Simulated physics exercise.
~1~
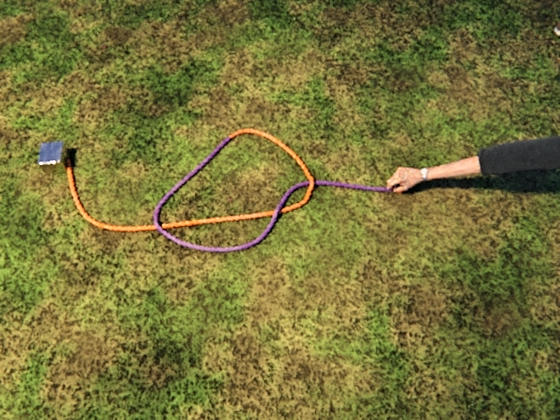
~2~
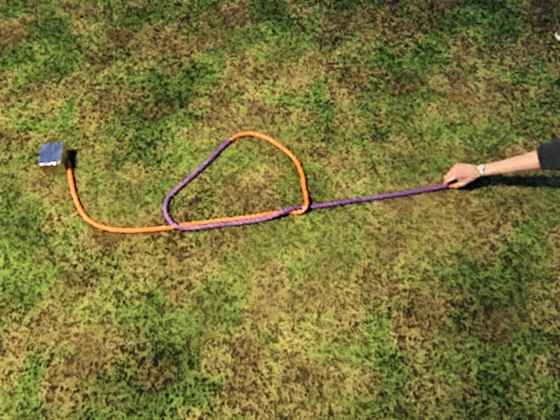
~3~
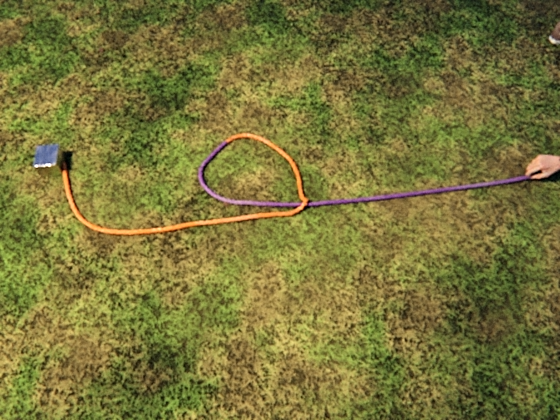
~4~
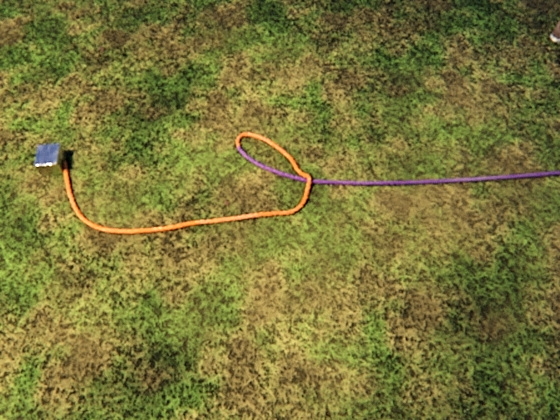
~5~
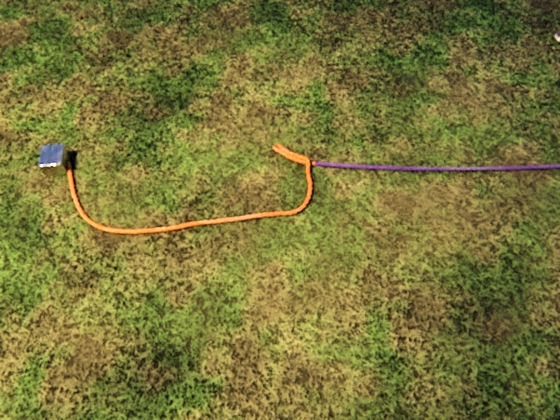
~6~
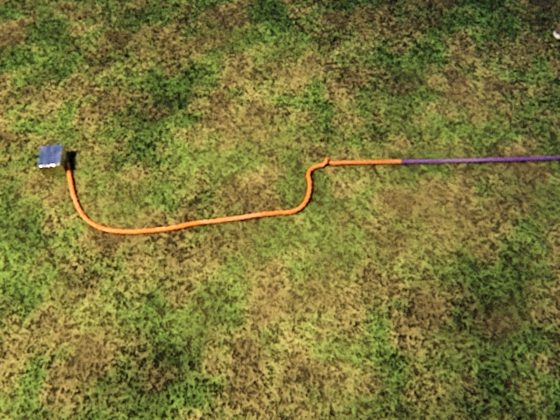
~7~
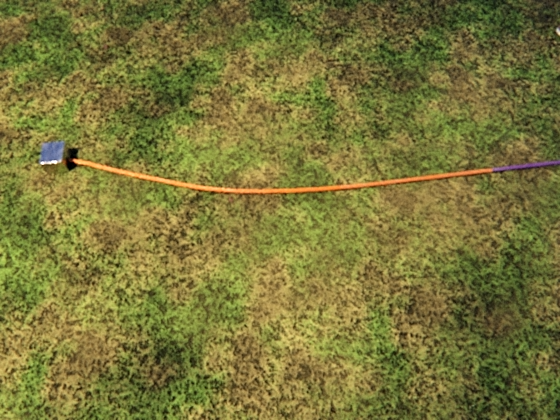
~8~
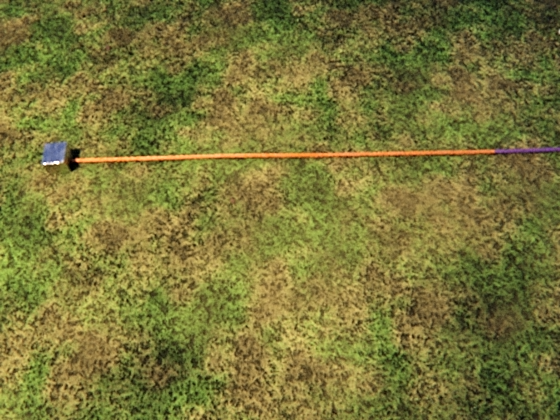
In this clip, a hand pulls the purple end of an orange and purple rope to the right across patchy grass, its left end held at a small blue block. The loops shrink and come undone without knotting, and the rope ends stretched out straight.
